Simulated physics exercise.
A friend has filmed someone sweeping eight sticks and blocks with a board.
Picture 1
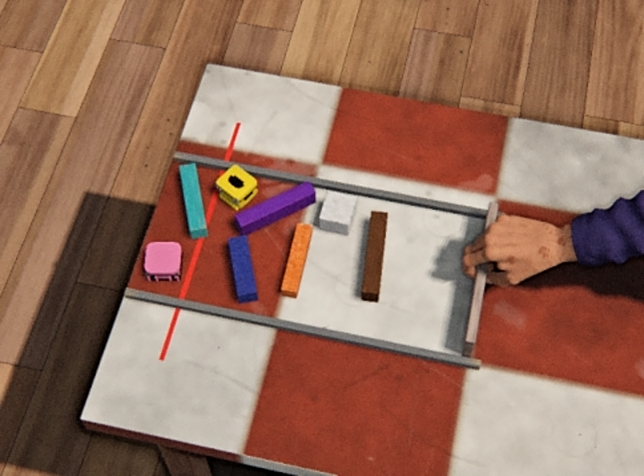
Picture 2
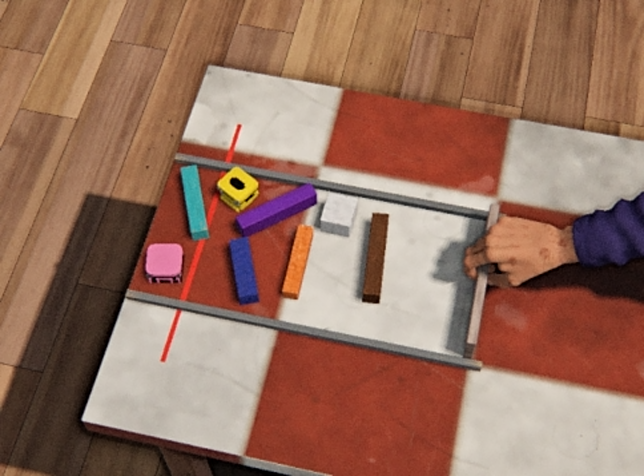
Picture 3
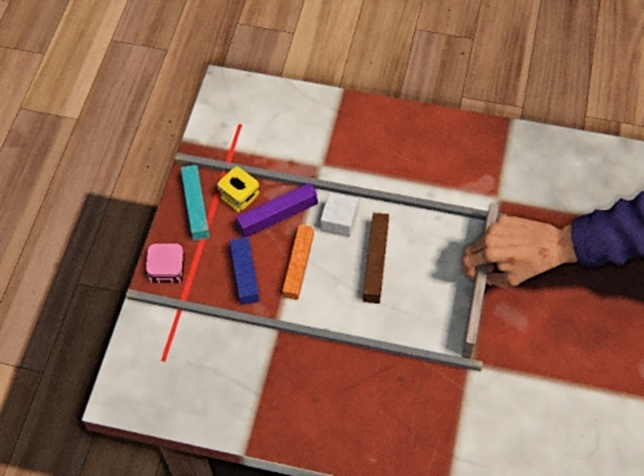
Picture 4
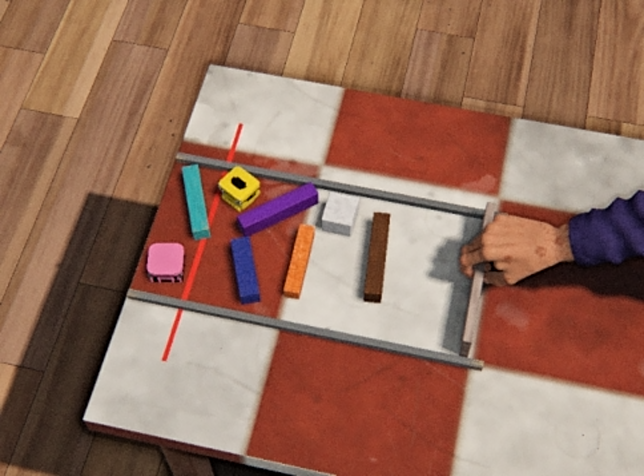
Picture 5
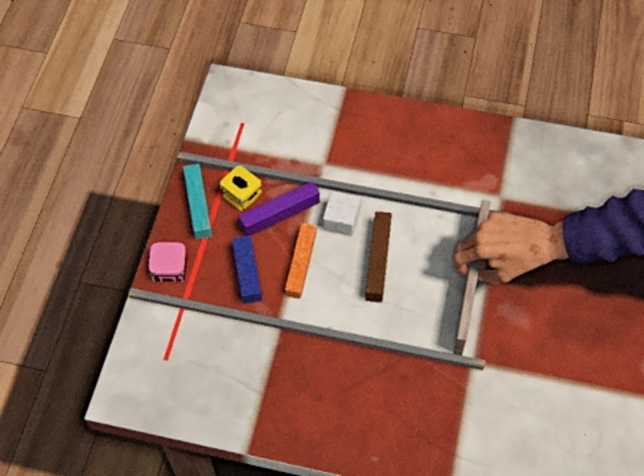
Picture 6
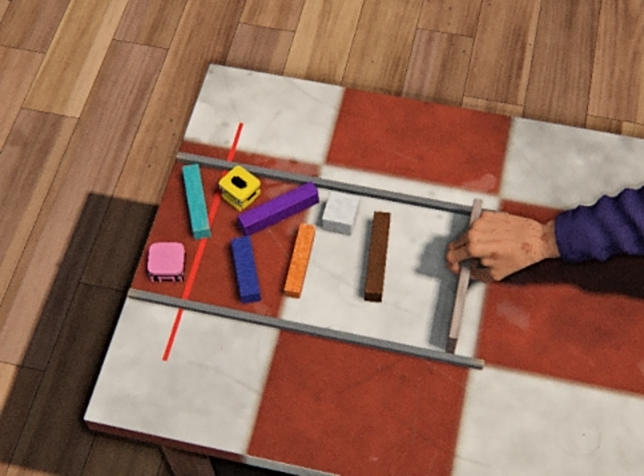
A hand in a purple sleeve held a board between two rails, then slid it slightly left toward the brown bar, while the colorful sticks and blocks on the checkered table stayed still, untouched.
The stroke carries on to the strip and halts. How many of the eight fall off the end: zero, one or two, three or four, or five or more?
As it turns out, the number that fall off is three or four.
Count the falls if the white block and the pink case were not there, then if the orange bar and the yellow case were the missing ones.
Fallen: 1, and 1 in the other try.
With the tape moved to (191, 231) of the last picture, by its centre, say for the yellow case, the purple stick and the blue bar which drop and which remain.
The yellow case drops off; the purple stick tumbles off; the blue bar comes down.
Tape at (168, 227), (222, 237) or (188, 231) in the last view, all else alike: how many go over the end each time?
In that order 7, 2 and 5.
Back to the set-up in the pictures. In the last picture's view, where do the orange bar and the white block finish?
Near (178, 237) and (186, 186).
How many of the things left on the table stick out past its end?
0 of them.
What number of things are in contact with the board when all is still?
In contact: 1.
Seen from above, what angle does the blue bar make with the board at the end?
Near 0 degrees.
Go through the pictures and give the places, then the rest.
The first picture shows pink case (164, 262); turquoise bar (193, 201); yellow case (238, 188); board (480, 279); tape (203, 234).
The second picture shows turquoise bar (195, 203); brown bar (376, 258).
The third picture shows yellow case (239, 190); orange bar (299, 262).
The fourth picture shows pink case (167, 263); purple stick (278, 210).
The fifth picture shows turquoise bar (198, 201); blue bar (247, 269).
The sixth picture shows pink case (167, 263); turquoise bar (196, 201); yellow case (240, 188); board (465, 275); tape (206, 234).
Soon after, none off yet; pink case at rest near (167, 263); turquoise bar at rest near (196, 201); yellow case at rest near (240, 188).
After that, none off yet; pink case at rest near (167, 263); turquoise bar at rest near (196, 201); yellow case displaced about its own width near (222, 182).
In the end, the number that fall off is three or four; gone, purple stick, yellow case, turquoise bar and pink case.
